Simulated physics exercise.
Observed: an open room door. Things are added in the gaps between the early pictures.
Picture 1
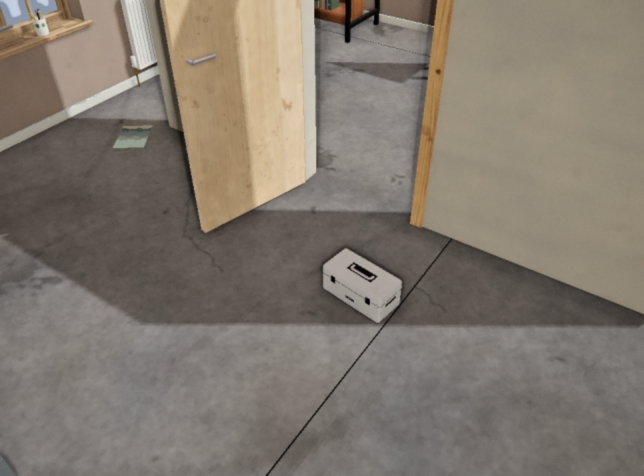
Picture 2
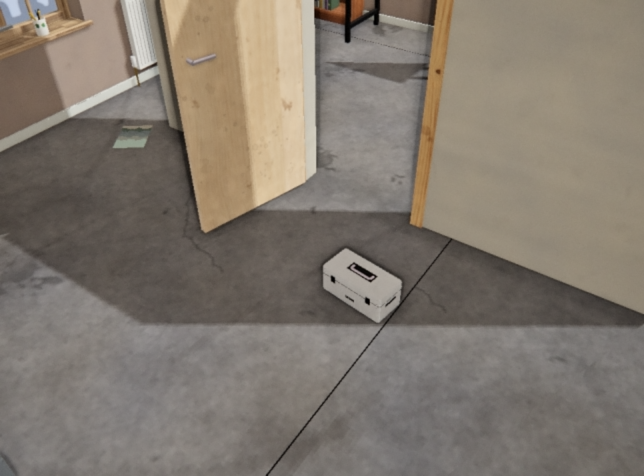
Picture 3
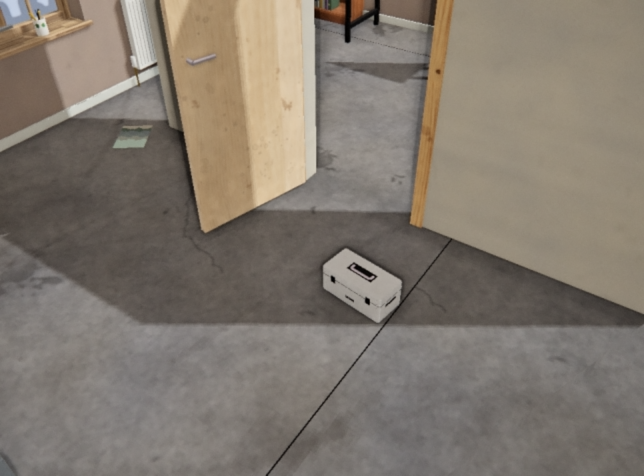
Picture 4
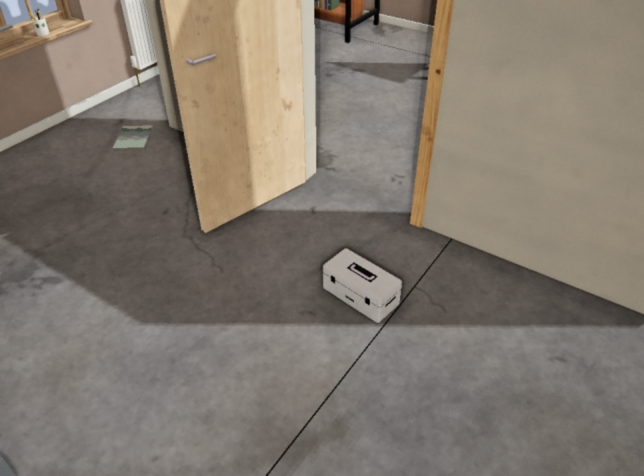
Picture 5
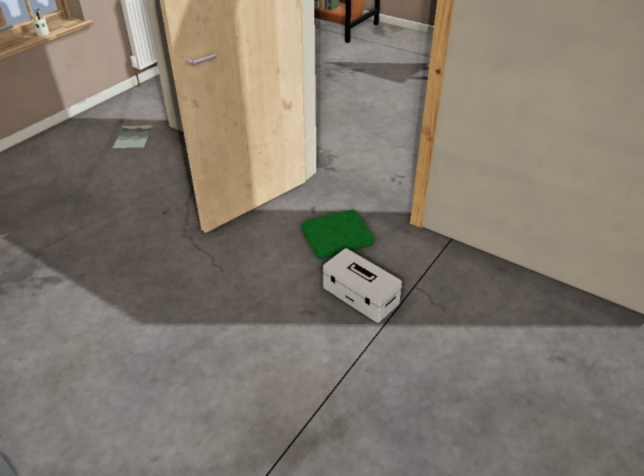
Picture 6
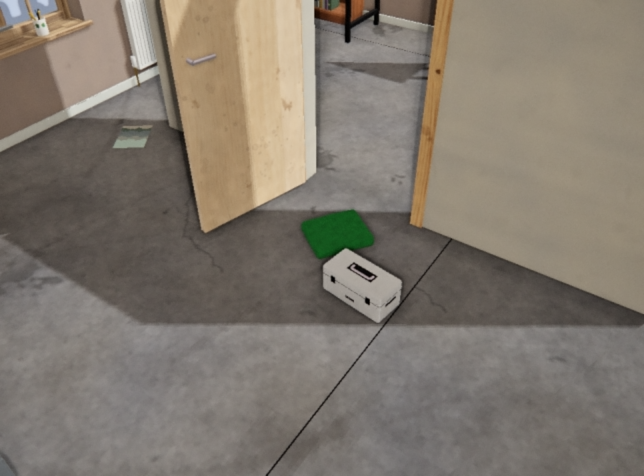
The video shows a wooden door standing wide open in a room with a grey floor and a white toolbox near the doorway; nothing moves, but a green cushion appears on the floor just behind the toolbox.
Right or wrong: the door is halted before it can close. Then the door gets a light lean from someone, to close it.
Right, it does not close.
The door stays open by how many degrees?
About 25°.
Then, 0.70 s past the last view, door 60° open.
Then, 0.90 s past the last view, door 42° open; green cushion displaced a little near (362, 236).
Finally, door 27° open; moved from the start, green cushion; white toolbox still in place. Final places as the last picture's camera would see them, green cushion near (392, 231).
